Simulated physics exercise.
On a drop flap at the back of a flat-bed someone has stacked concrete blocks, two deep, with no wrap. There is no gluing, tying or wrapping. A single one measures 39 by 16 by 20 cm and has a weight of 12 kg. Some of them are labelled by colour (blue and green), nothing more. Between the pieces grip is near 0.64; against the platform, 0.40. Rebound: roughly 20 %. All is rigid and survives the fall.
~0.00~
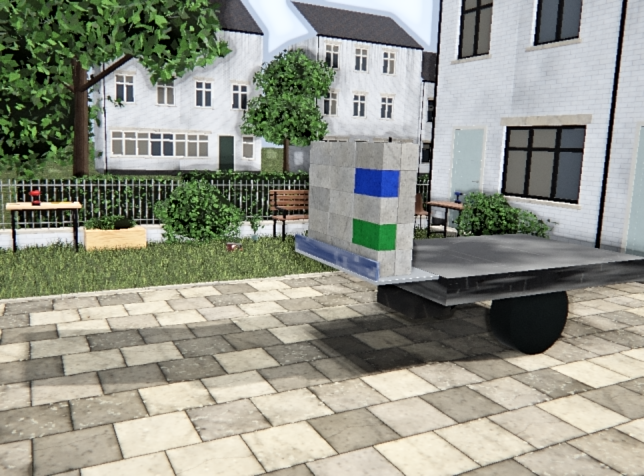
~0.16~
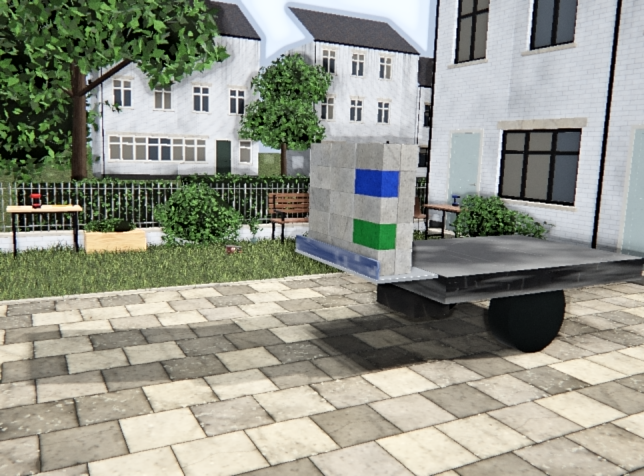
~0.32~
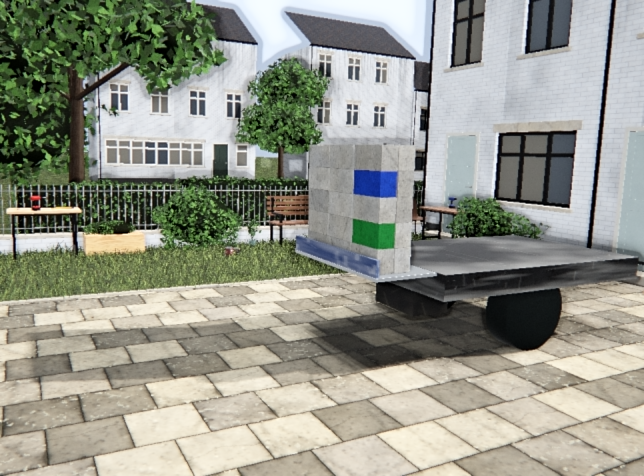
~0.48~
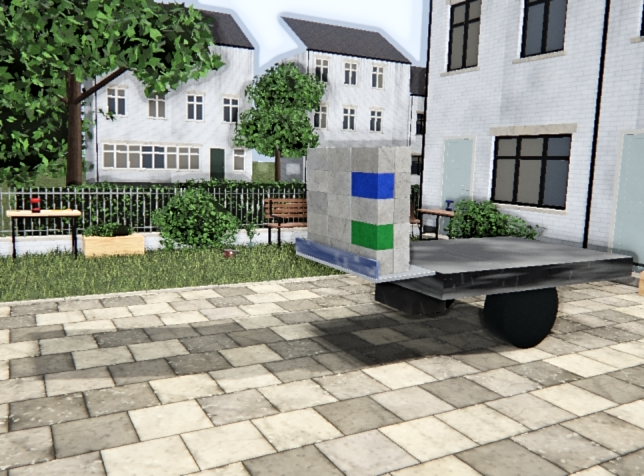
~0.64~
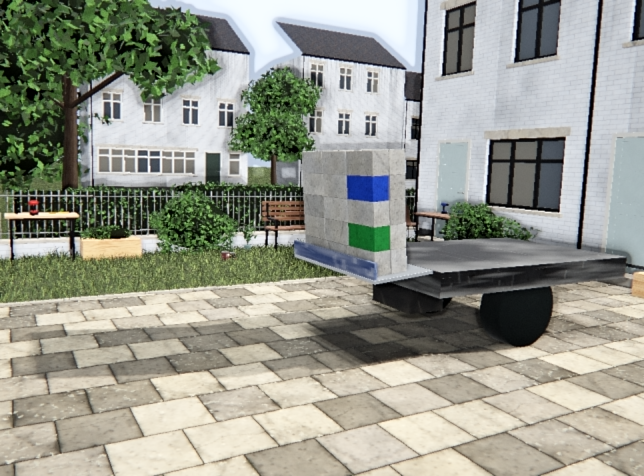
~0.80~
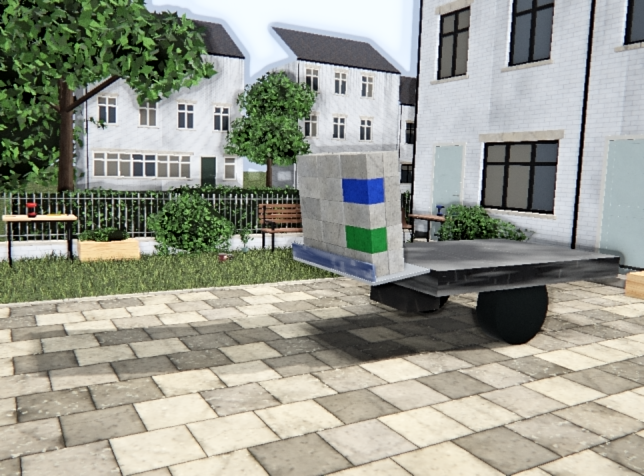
Stack of grey blocks with one blue and one green riding a flat-bed's rear flap as it slowly tilts slightly, nothing shifting.
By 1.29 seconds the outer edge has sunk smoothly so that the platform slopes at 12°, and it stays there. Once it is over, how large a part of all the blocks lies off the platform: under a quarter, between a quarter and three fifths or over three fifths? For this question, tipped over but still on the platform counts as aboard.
More than three fifths.
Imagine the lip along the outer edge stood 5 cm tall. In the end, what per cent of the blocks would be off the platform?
Result - 70 %.
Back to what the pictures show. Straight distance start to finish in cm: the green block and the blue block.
So green shifts 110 cm, while blue shifts 170 cm.
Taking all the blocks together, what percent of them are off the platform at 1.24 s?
0 percent by then.
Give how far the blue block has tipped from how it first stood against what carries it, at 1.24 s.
It sits at about 5 degrees.
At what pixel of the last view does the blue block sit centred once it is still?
Its middle finishes near pixel (261, 363) of the last picture.
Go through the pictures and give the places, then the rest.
In the first picture (pixels give the middle of a visible side; the camera moves round a little; leans and shifts are taken against what carries them), platform's outer corner (377, 283) slope 0°; green block (365, 234); blue block (367, 182); none has stirred.
In the second picture, platform's outer corner (378, 282) slope 0°; blue block (368, 183).
In the third picture, platform's outer corner (378, 281) slope 1°; blue block (366, 183).
In the fourth picture, platform's outer corner (378, 281) slope 2°; blue block (364, 185).
In the fifth picture, platform's outer corner (376, 283) slope 5°; blue block (359, 188).
In the sixth picture, platform's outer corner (375, 284) slope 7°; blue block (355, 191); green block (358, 239); none has stirred.
After 1.24 s, slope 12°; none of the 30 blocks off the platform, 30 disturbed; blue block 3° from how it stood; green block 3° from how it stood.
After 1.60 s, slope 12°; 12 of the 30 blocks off the platform; blue block 25° from how it stood; green block 25° from how it stood.
After 1.86 s, slope 12°; 21 of the 30 blocks off the platform; green block on its side; blue block 62° from how it stood, 39 cm lower.
After 2.08 s, slope 12°; 21 of the 30 blocks off the platform; green block on its side; blue block on its side.
In the end (2.4 s), slope 12°; 21 of the 30 blocks off the platform; green block on its side; blue block on its side. That is 70 per cent. From the last view, middles, green block near (331, 352), blue block near (261, 363).
